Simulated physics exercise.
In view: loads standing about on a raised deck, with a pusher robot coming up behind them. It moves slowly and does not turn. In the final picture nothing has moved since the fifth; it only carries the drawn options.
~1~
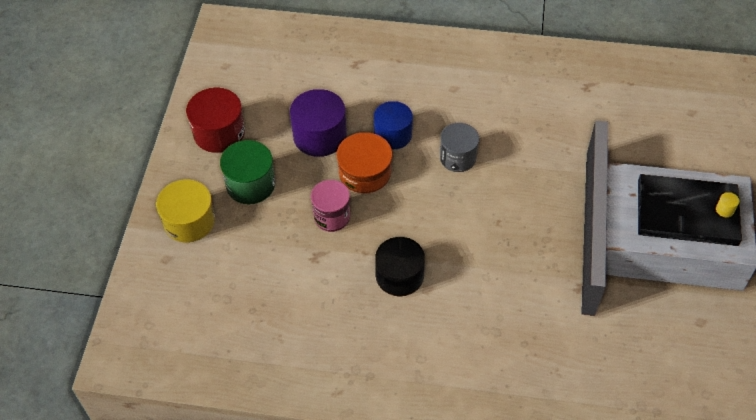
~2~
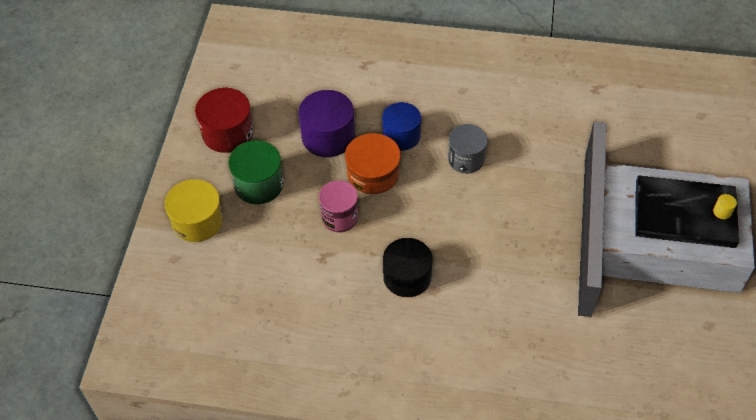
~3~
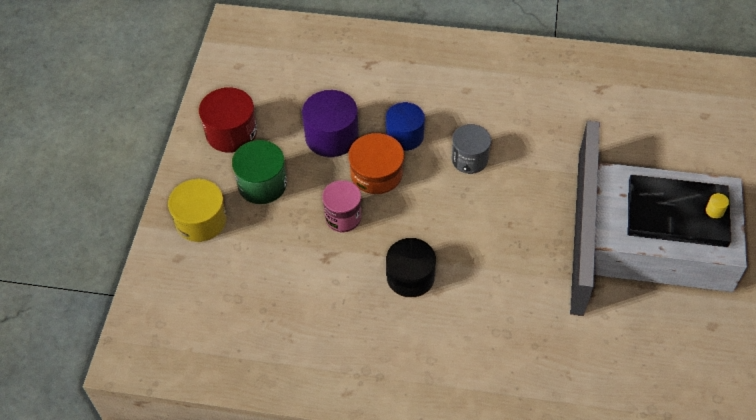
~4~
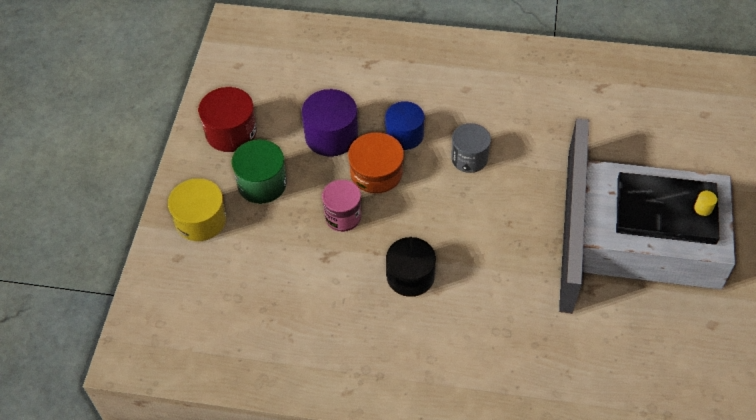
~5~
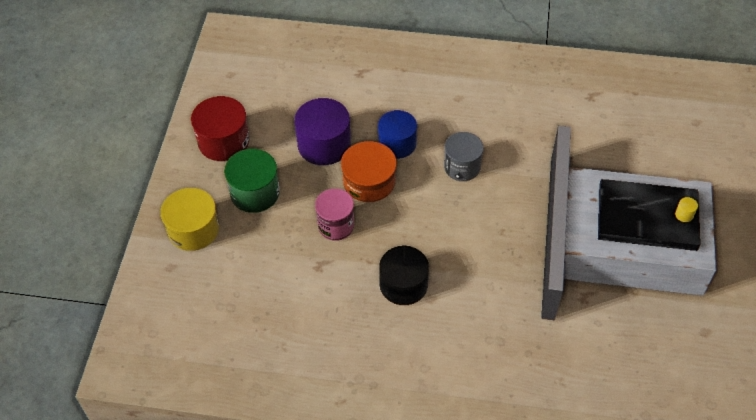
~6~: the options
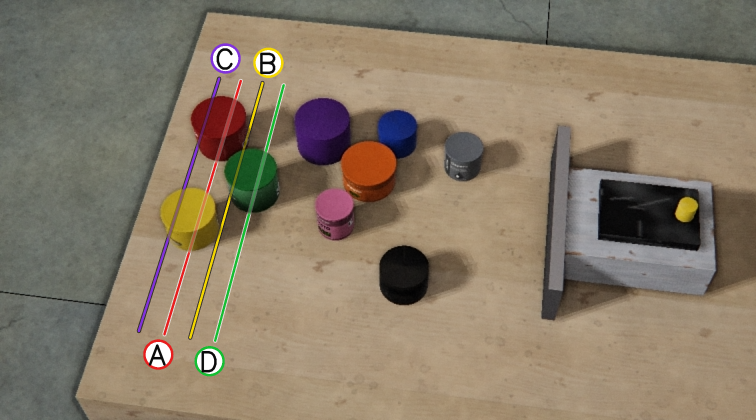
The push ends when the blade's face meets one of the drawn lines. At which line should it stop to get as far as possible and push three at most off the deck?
It can go as far as C.
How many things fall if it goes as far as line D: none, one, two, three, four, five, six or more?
In all, none.
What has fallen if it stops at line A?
The red pail goes over.
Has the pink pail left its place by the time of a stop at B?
By then, yes.
On the copy, A at (206, 196); B at (230, 199); C at (183, 194); D at (252, 202).
On C. First, robot (498, 196); black canister (379, 273); blue canister (382, 127).
Then, robot (361, 181); red pail (199, 126); green pail (212, 180).
Finally, robot (254, 169); red pail over the edge; green pail over the edge; two fallen.
By contrast, A is within the limit but short; B is within the limit but short; D is within the limit but short.
